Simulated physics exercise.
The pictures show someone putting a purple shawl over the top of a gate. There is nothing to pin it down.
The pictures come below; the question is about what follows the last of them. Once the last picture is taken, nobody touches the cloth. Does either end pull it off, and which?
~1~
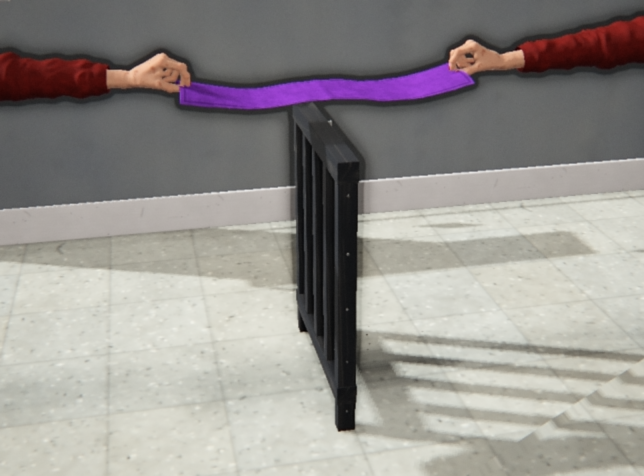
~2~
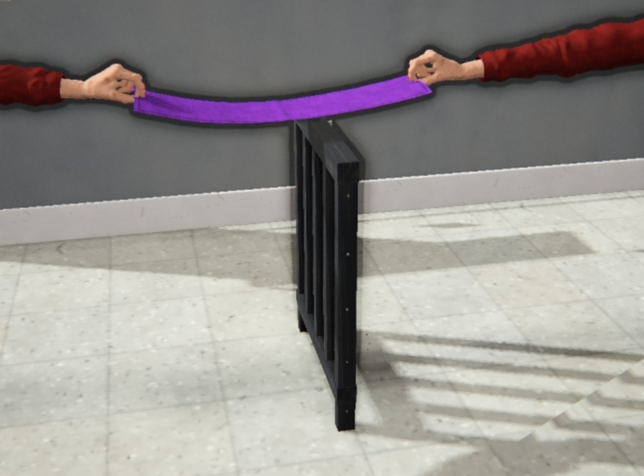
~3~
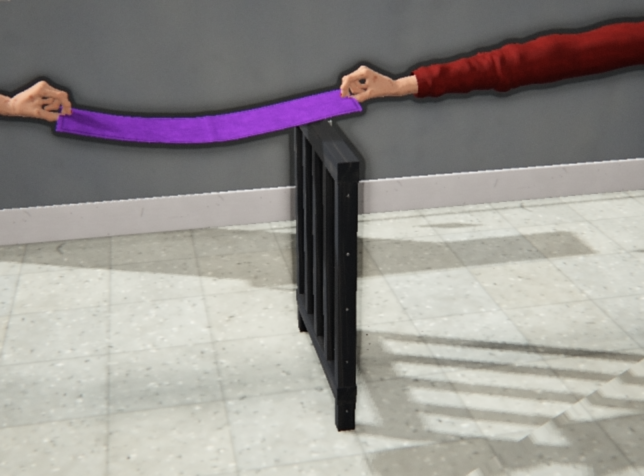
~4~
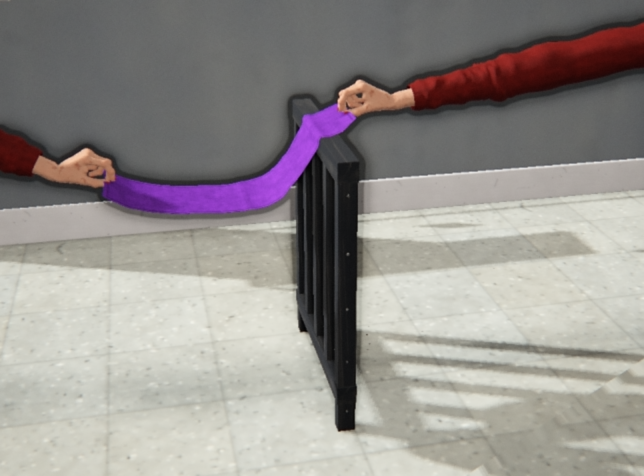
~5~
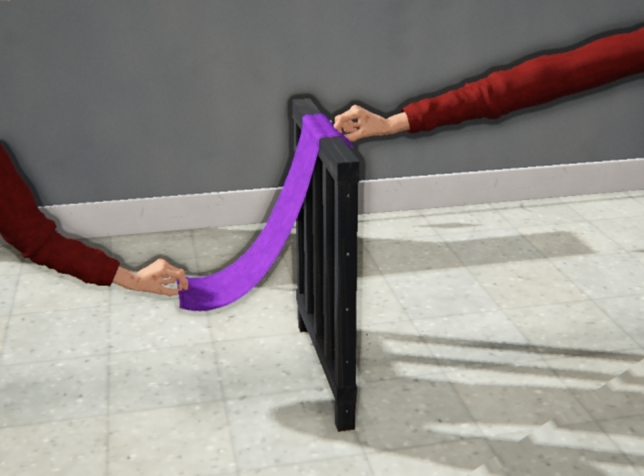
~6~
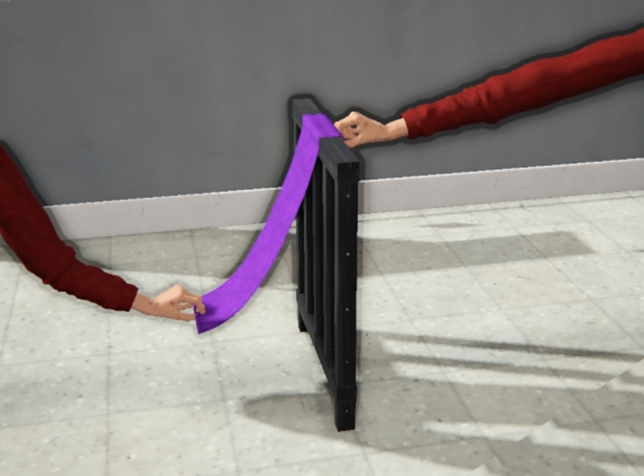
I think it is going to spill over to the left.
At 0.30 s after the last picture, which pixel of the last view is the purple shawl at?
At about (273, 284).
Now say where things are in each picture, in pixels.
Left end (186, 105); right end (470, 85); top of the gate (349, 167), in the first picture.
Left end (140, 112); right end (427, 94), in the second picture.
Left end (63, 132); right end (357, 112); top of the gate (349, 167), in the third picture.
Left end (107, 199); right end (353, 122), in the fourth picture.
Left end (185, 309); right end (349, 146), in the fifth picture.
Left end (203, 333); right end (348, 151); far more of it on the left, in the sixth picture.
Then, 0.30 s on from there, shawl clear of the top and falling near (273, 284).
Then, 0.52 s on from there, shawl in a heap on the floor near (268, 376).
In the end, shawl in a heap on the floor near (268, 380). The purple shawl slips off to the left.
